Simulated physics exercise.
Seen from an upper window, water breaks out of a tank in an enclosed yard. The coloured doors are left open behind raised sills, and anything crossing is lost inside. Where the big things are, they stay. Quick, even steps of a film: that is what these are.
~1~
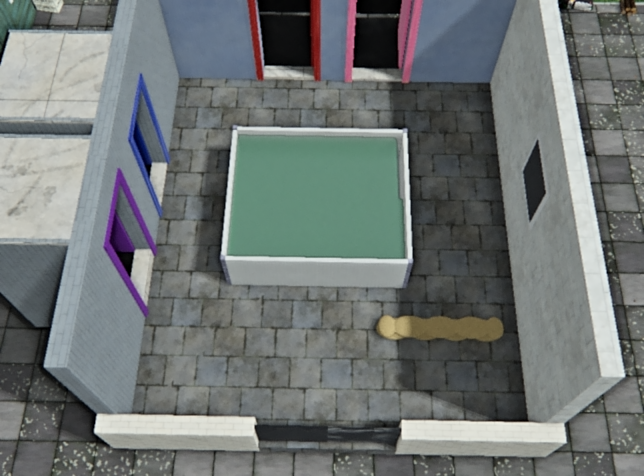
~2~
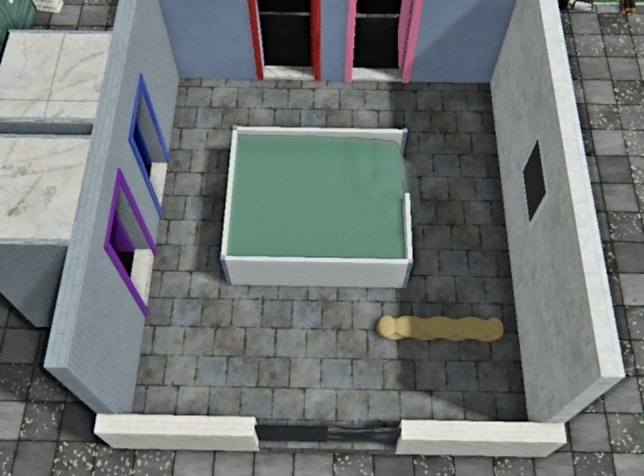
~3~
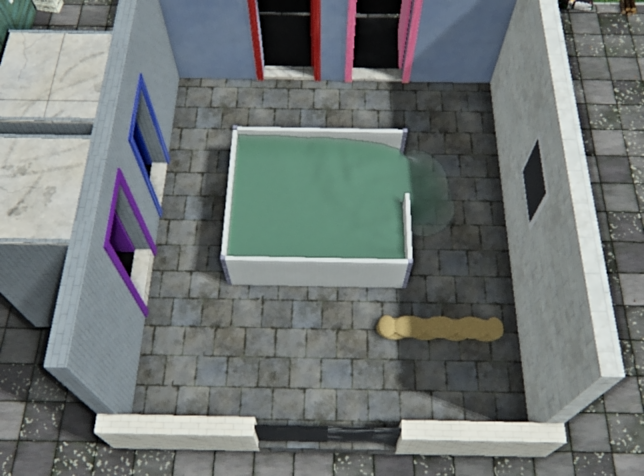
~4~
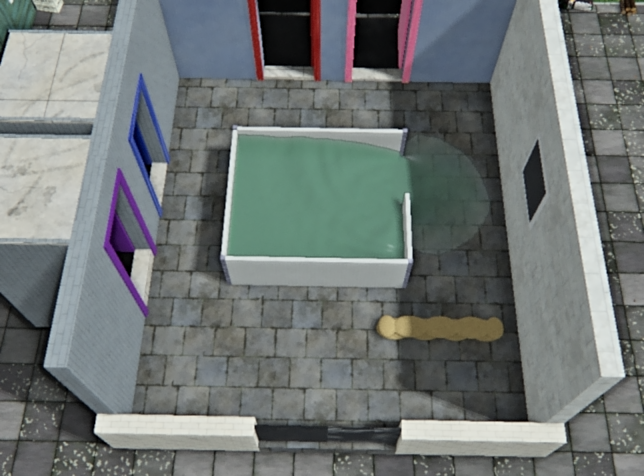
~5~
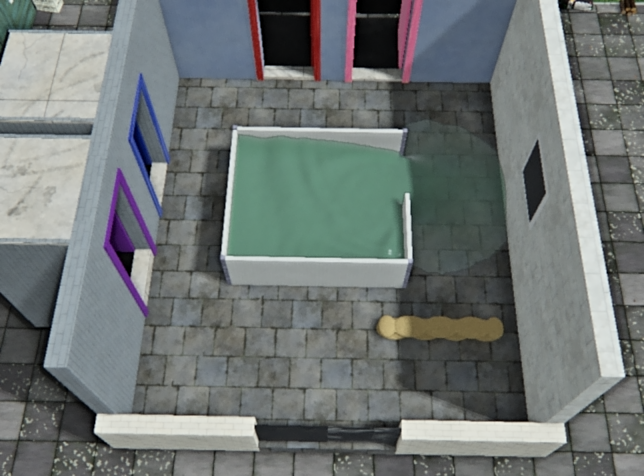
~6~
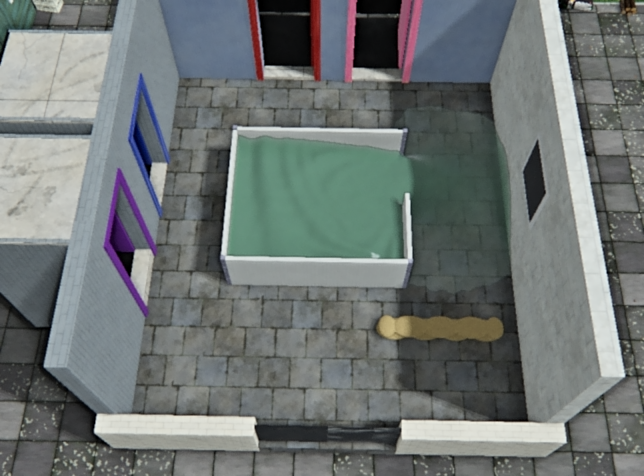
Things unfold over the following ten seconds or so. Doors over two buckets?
The red door breaks the limit for sure; the blue door breaks the limit for sure; the pink door breaks the limit for sure; the purple door respects the limit for sure.
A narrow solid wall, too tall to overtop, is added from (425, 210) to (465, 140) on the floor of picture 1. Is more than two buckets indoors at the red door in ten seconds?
As it turns out, the red door is spared.
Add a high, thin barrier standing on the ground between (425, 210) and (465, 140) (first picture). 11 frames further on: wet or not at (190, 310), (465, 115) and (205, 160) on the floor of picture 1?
Taking the points in turn, they are high and dry, inundated and high and dry.
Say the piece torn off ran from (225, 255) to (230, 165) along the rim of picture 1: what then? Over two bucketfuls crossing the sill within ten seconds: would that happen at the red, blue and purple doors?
The red door remains below, the blue door exceeds the limit, the purple door exceeds the limit.
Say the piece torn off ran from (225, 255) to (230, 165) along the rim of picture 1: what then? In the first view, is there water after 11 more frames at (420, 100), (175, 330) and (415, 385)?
Going in your order, I'd say still bare, then drenched, then still bare.
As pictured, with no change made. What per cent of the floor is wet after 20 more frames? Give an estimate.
Close to 75 %.
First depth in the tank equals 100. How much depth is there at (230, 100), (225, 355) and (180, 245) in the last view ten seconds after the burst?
18, 14 and 16 in a hundred, in turn.
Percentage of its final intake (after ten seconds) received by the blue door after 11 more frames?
Around 0 percent.
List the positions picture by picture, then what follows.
In the first frame, the water tank at (318, 194) is whole and still.
In the second frame, the front is at (411, 223), out from the gap at (400, 184).
In the third frame, the front is at (445, 221), out from the gap at (400, 184).
In the fourth frame, the front is at (485, 205), out from the gap at (400, 185).
In the fifth frame, the front is at (506, 232), out from the gap at (400, 185).
In the sixth frame, the front is at (510, 269), out from the gap at (400, 184).
A moment on, water covers 20 % of the floor; the red door not reached, the blue door not reached, the pink door not reached, the purple door not reached.
Next, water covers 35 % of the floor; the red door not reached, the blue door not reached, the pink door wet at the sill, nothing in, the purple door not reached.
Then, water covers 75 % of the floor; the red door wet at the sill, nothing in, the blue door not reached, the pink door under two buckets in, the purple door not reached.
Later, water covers 95 % of the floor; the red door wet at the sill, nothing in, the blue door over two buckets in, the pink door over two buckets in, the purple door wet at the sill, nothing in.
In the end, water covers 95 % of the floor; the red door over two buckets in, the blue door far over two buckets in, the pink door far over two buckets in, the purple door wet at the sill, nothing in.
